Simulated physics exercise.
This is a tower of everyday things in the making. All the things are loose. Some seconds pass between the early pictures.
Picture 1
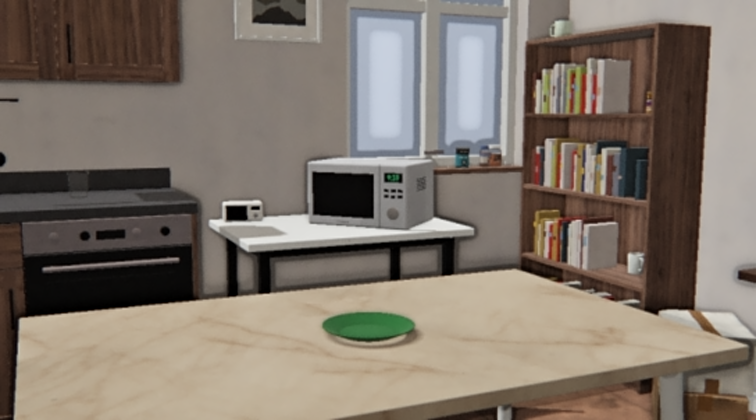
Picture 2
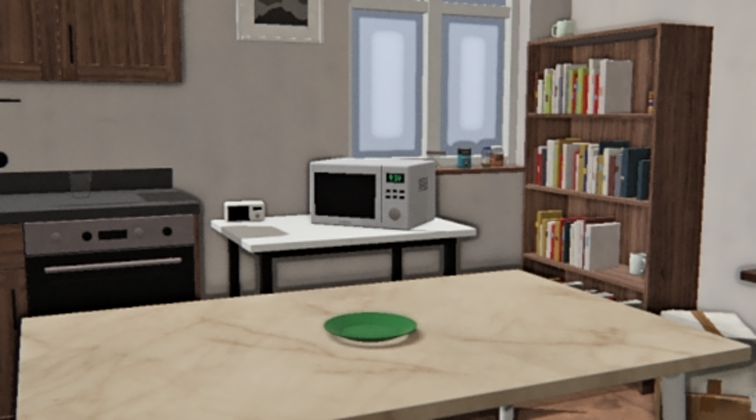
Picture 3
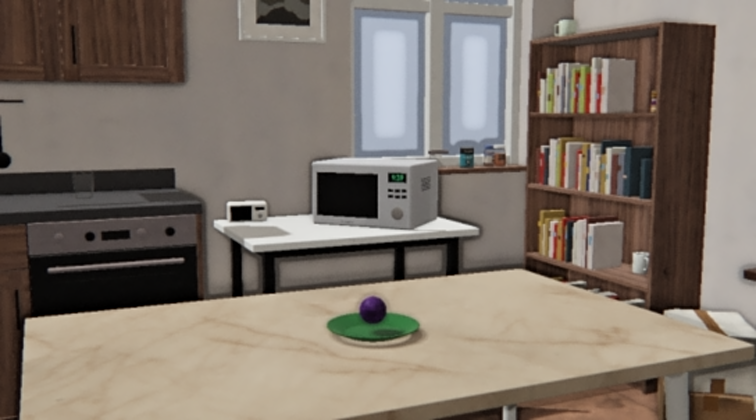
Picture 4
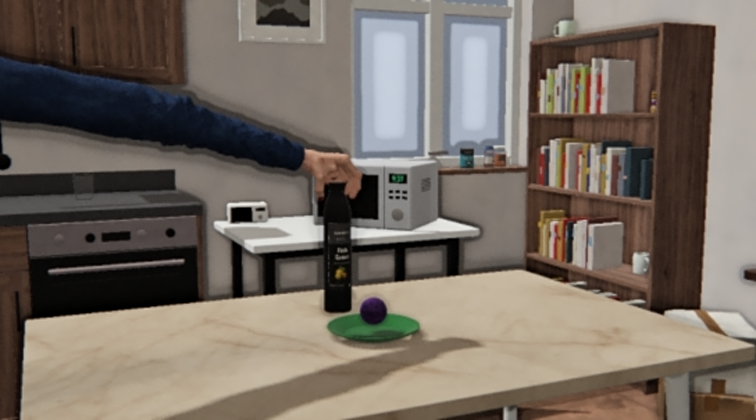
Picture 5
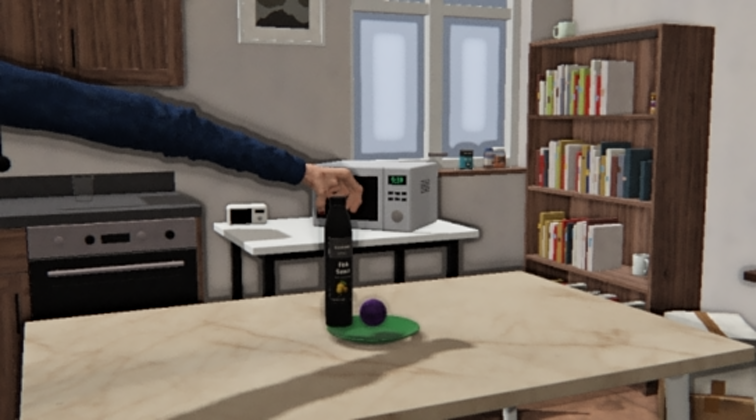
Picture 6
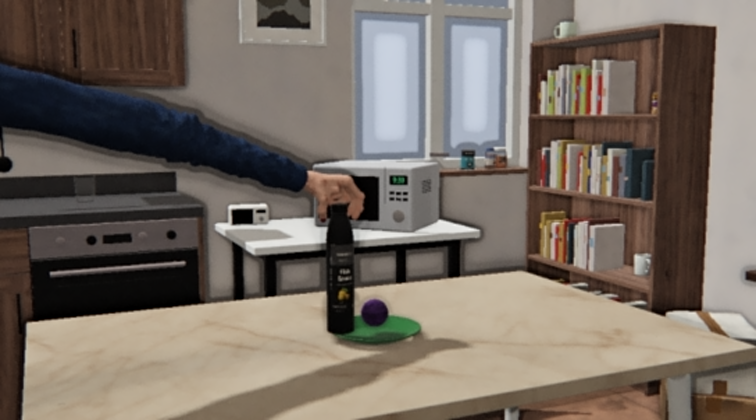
An arm in a dark blue sleeve reaches in from the left of a kitchen, seen from slightly above a pale marble-patterned table. A green plate sits on the table, with a white microwave, oven, window and brown bookcase behind. While the camera barely shifts, a purple ball appears on the plate, then the hand lowers a black bottle upright at the plate's left side.
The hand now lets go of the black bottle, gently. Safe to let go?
Outcome: The pile holds.
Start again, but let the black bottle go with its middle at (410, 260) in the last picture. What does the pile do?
Then it keeps its balance.
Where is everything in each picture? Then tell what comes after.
In the first frame, the last thing is not in view yet; green plate (368, 329).
In the second frame, the last thing is not in view yet; green plate (370, 329).
In the third frame, the last thing is not in view yet; green plate (373, 329).
The fourth frame shows still above its spot; black bottle (338, 247); green plate (374, 330).
The fifth frame shows still above its spot; black bottle (339, 261); green plate (373, 331).
The sixth frame shows in place under the hand; black bottle (340, 268).
Then, 1.00 s later than the last frame, all is still.
Then, 2.10 s later than the last frame, black bottle resting near (340, 269).
When it is over, all 3 as before. End places, in pixels of the last picture, black bottle near (340, 269). The pile keeps its balance.
